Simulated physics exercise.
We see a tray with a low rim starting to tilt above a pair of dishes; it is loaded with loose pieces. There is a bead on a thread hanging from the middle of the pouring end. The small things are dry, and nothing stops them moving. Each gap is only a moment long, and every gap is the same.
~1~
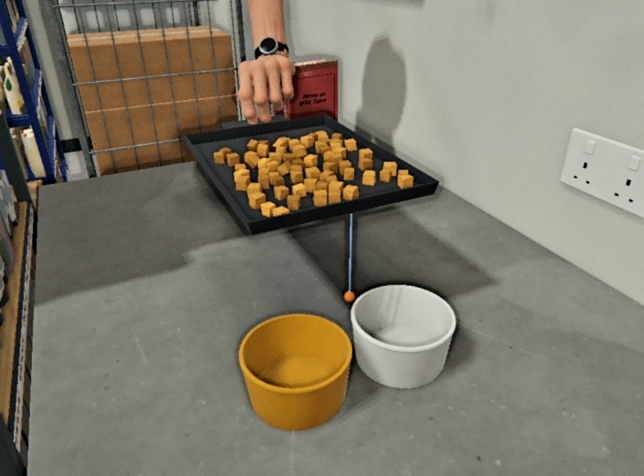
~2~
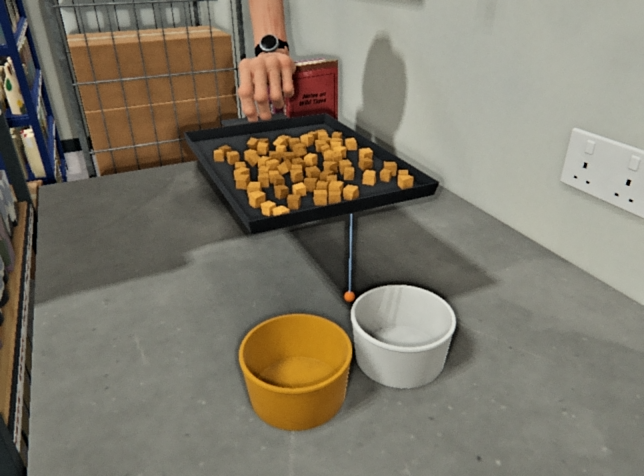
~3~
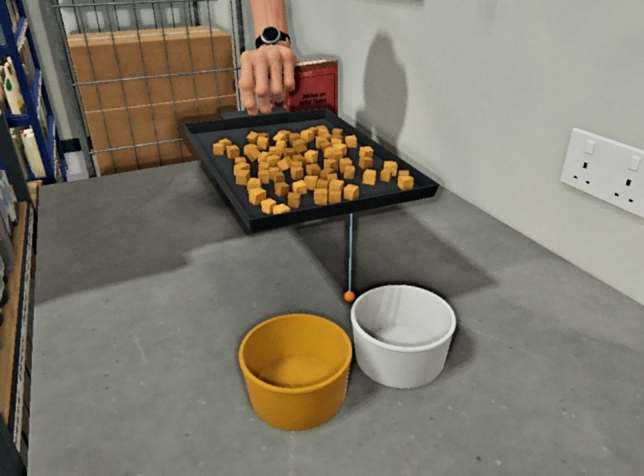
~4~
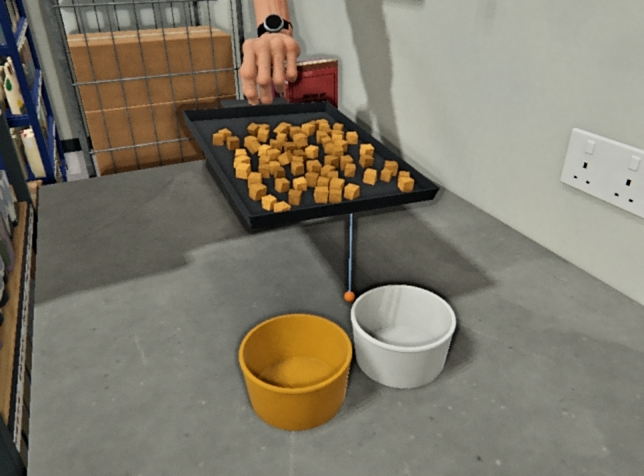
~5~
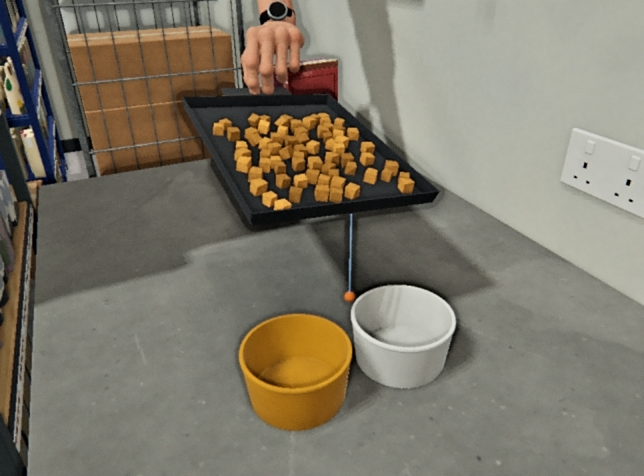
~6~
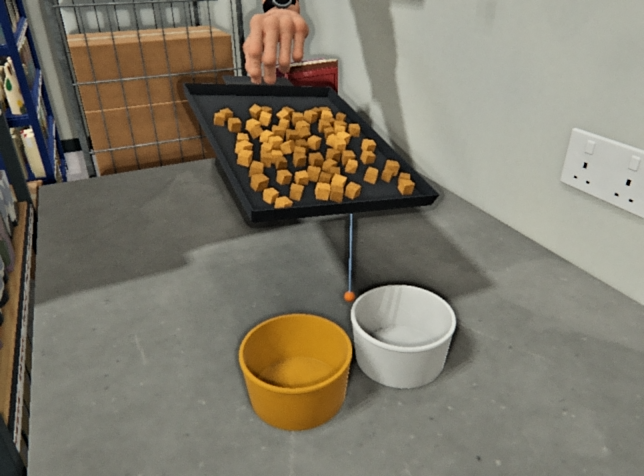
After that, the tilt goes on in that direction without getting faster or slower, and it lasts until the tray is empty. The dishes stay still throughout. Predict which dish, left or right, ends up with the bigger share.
The right one.
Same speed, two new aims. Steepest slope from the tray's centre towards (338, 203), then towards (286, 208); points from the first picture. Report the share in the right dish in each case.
Lab note: Case 1 near 30 %, case 2 near 0 %.
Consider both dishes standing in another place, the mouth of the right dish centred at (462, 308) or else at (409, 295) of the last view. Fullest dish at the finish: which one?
The dish to the right, then the dish to the right.
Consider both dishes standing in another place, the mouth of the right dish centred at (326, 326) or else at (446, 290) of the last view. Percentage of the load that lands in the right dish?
Approximately 0 percent, followed by approximately 50 percent.
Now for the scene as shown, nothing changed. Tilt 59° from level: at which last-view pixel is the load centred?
I'd put it at about (381, 167).
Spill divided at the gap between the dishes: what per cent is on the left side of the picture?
Close to 10 per cent of the spill, I think.
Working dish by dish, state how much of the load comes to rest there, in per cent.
Left 0 per cent, right 40 per cent.
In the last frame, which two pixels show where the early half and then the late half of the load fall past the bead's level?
(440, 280) for the early half, (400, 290) for the late half.
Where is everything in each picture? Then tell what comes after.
Corners of the pouring end at (251, 220) and (435, 181), level; middle of the load at (299, 166), croutons; left dish at (319, 404); right dish at (430, 363); bead on its thread at (350, 297), in the first picture.
Corners of the pouring end at (251, 219) and (435, 182), level; middle of the load at (299, 165), in the second picture.
Corners of the pouring end at (252, 217) and (435, 184), tipped barely, lowest at the right corner; middle of the load at (299, 162), in the third picture.
Corners of the pouring end at (252, 214) and (436, 187), tipped a little, lowest at the right corner; middle of the load at (299, 157), in the fourth picture.
Corners of the pouring end at (253, 211) and (436, 190), tipped a little, lowest at the right corner; middle of the load at (300, 152), in the fifth picture.
Corners of the pouring end at (255, 209) and (436, 193), tipped a little, lowest at the right corner; middle of the load at (302, 147); left dish at (319, 404); right dish at (430, 363), in the sixth picture.
Soon after the last picture, tray tipped steeply; nearly all on the tray; a stray few in the air.
A little later, tray tipped right over; nearly all on the tray; a small part outside both.
Later still, tray tipped past a quarter turn; about half in the right dish; about half outside both.
At rest, tray tipped past a quarter turn; none in the left dish; about half in the right dish; about half outside both.
